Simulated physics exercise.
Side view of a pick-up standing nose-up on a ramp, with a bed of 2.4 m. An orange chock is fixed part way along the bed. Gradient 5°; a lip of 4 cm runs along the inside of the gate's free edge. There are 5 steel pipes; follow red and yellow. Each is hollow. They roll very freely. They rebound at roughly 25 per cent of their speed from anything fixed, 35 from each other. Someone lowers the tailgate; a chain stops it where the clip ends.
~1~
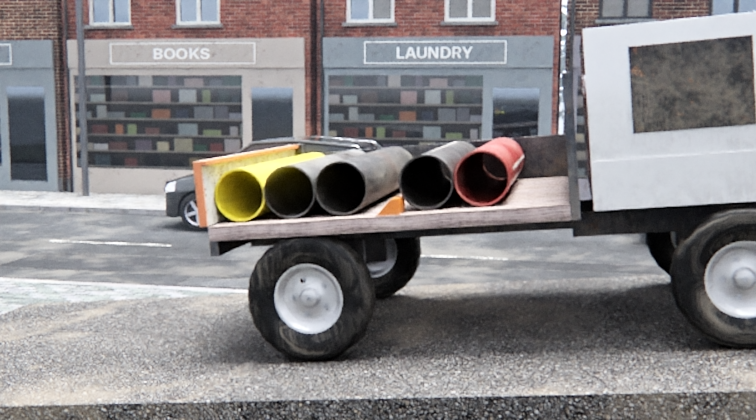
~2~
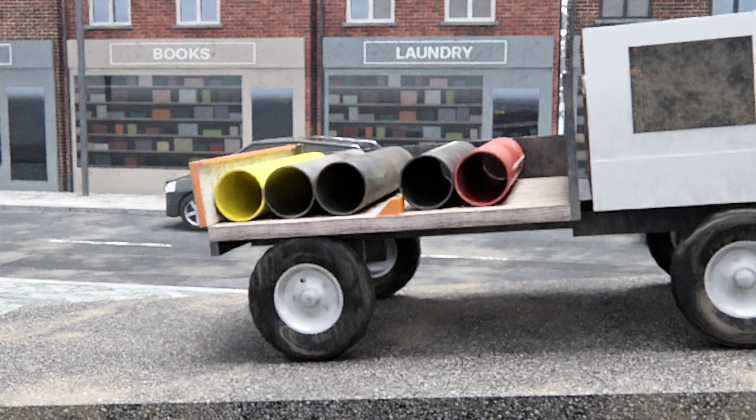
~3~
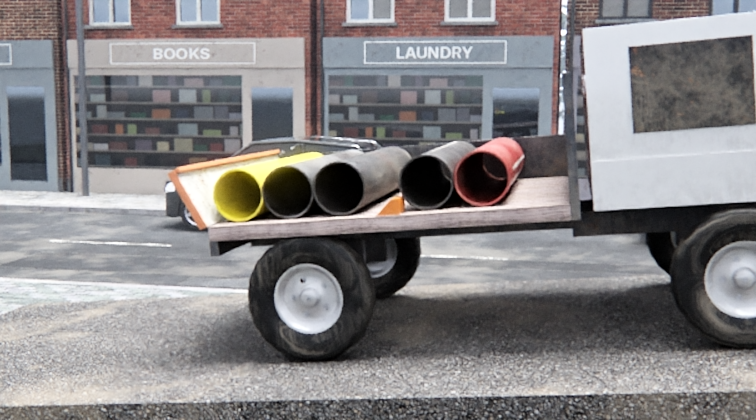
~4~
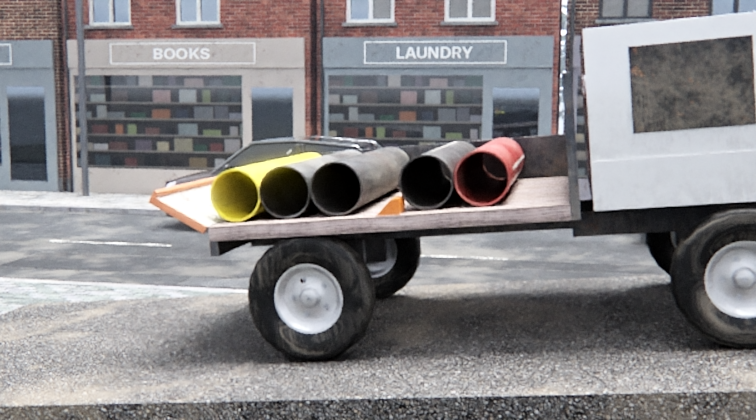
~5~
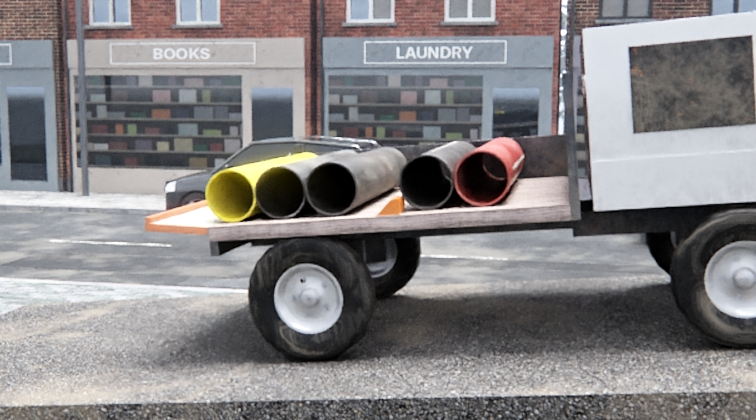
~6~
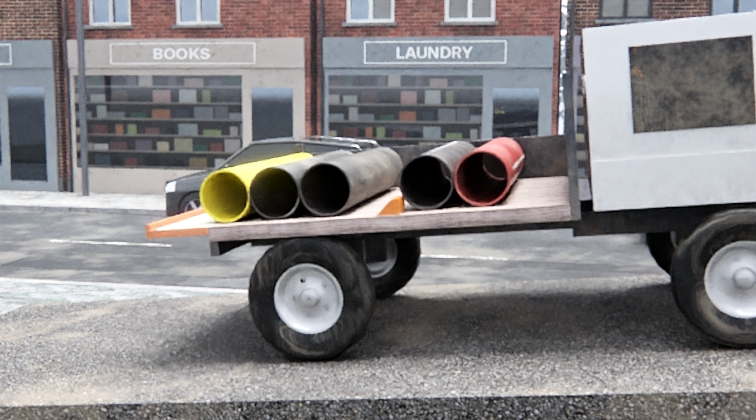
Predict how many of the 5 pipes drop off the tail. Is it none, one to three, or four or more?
It is one to three; here the count comes to 2.
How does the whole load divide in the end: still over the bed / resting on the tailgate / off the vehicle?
In that order: 2, 1, 2.
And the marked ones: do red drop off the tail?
Red stays with the vehicle.
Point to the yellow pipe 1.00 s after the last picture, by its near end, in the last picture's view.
Near (161, 196).
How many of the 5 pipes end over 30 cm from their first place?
The count is 3.
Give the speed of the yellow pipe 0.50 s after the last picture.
About 0.5 m/s.
Then, 0.5 s after the last picture, red is on the bed, 185 cm short of the hinge; yellow is on the gate, 10 cm past the hinge, rolling left; 0 gone off the back.
Then, 1.0 s after the last picture, yellow is on the gate, 35 cm past the hinge, rolling left; no change for red; 0 gone off the back.
Then, 1.6 s after the last picture, yellow is dropping off the gate; no change for red; 1 gone off the back.
Then, 2.3 s after the last picture, yellow is out on the ground; no change for red; 2 gone off the back.
At rest (8.1 s after the last picture), red is on the bed, 185 cm short of the hinge; yellow is out on the ground; 2 gone off the back.
